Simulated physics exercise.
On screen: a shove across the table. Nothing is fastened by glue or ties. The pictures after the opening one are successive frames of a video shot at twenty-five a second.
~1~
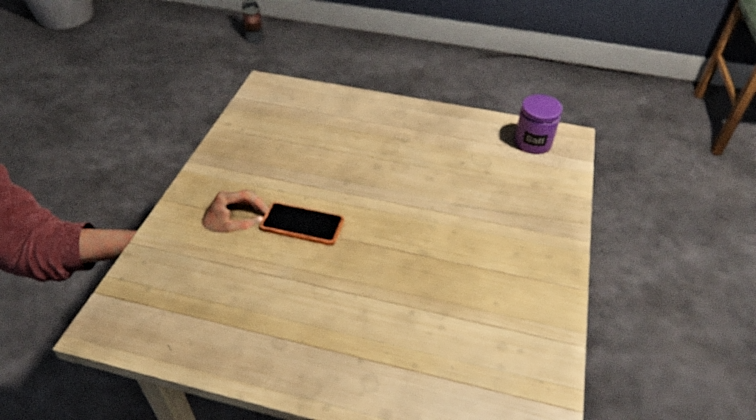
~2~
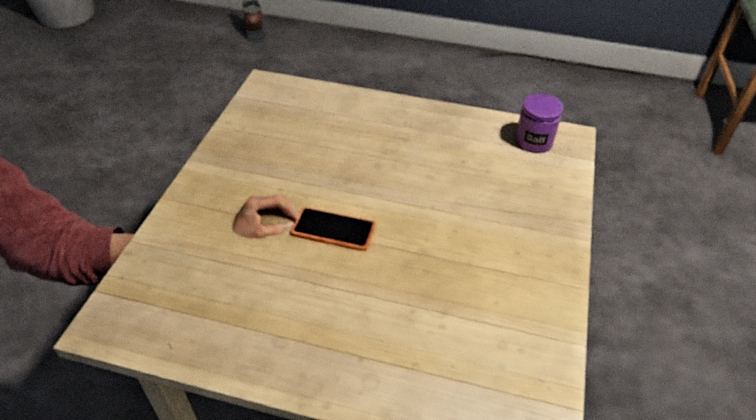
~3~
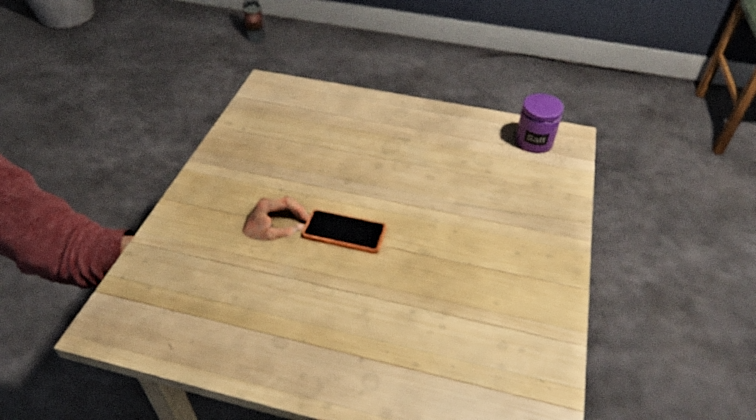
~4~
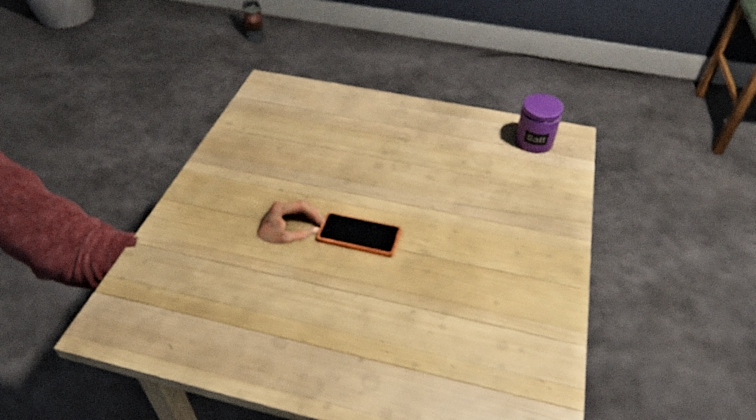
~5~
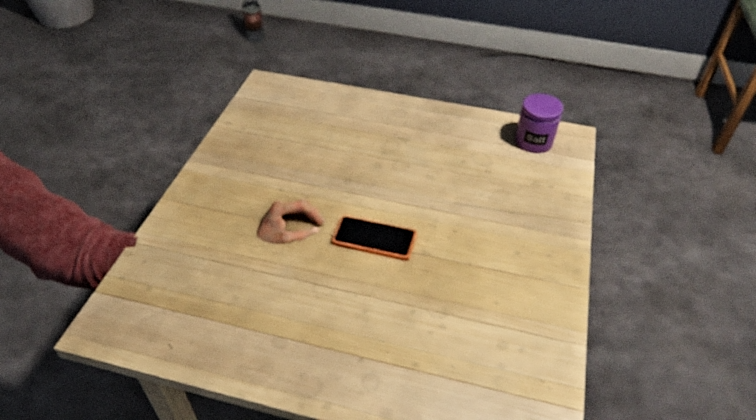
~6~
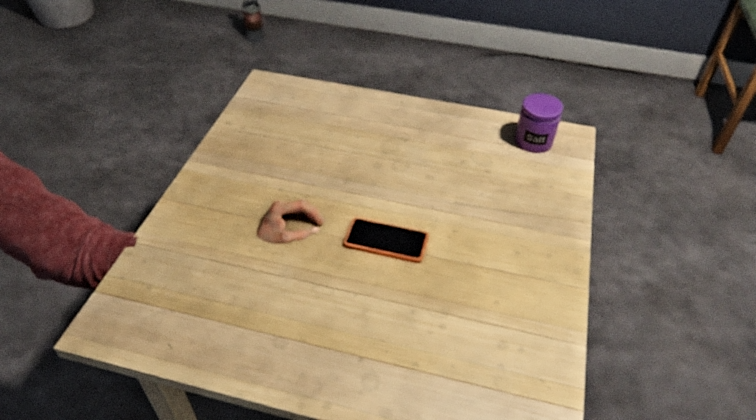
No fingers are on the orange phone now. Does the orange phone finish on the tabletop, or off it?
The orange phone finishes on the tabletop.
Then, 0.26 s later than the last frame, orange phone moved a little near (404, 243).
Then, 0.54 s later than the last frame, orange phone resting near (404, 243).
When it is over, moved from the start, orange phone. End places, in pixels of the last picture, orange phone near (404, 243).
